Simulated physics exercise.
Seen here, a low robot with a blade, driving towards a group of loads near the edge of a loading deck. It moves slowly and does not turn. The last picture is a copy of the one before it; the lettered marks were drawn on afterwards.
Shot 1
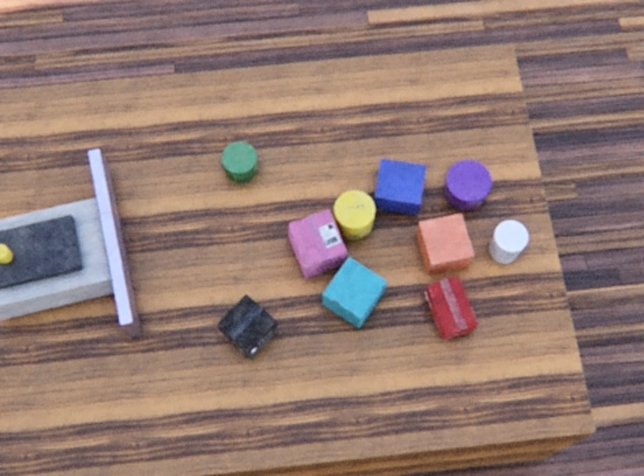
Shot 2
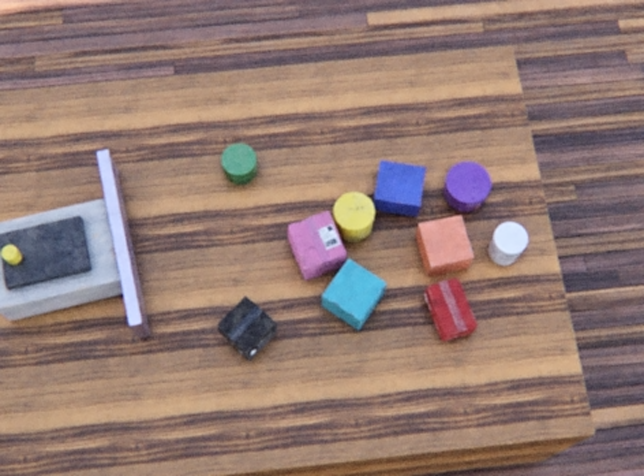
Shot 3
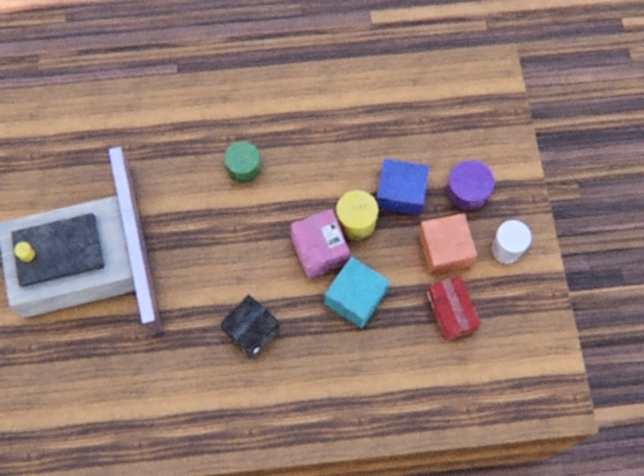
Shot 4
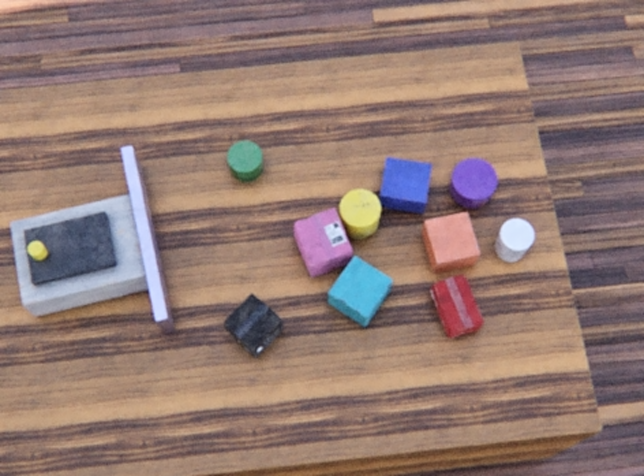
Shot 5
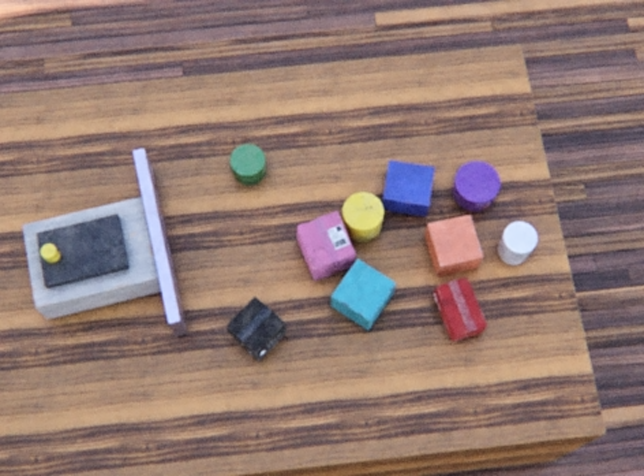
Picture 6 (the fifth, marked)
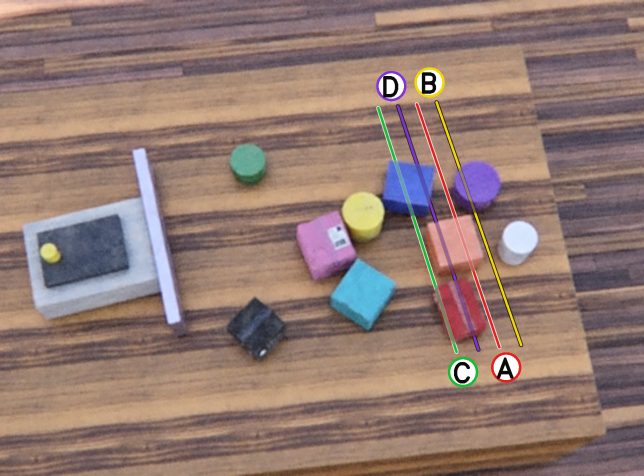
A low gray robot with a wide blade moves slowly right toward scattered colored blocks.
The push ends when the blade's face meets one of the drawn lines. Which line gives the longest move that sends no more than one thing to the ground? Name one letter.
The farthest such stop is B.
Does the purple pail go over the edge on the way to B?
No.
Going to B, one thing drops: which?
The white pail.
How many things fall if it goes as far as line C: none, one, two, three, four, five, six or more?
By then, none.
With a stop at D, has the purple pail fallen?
No.
On the copy, A at (456, 219); B at (477, 217); C at (415, 224); D at (436, 221).
On B. First, robot (207, 237); black box (289, 341); green pail (280, 160).
Then, robot (324, 225); purple pail (486, 183); orange crate (471, 241).
Finally, robot (415, 215); white pail over the edge; orange crate (556, 234); one fallen.
By contrast, A is within the limit but short; C is within the limit but short; D is within the limit but short.
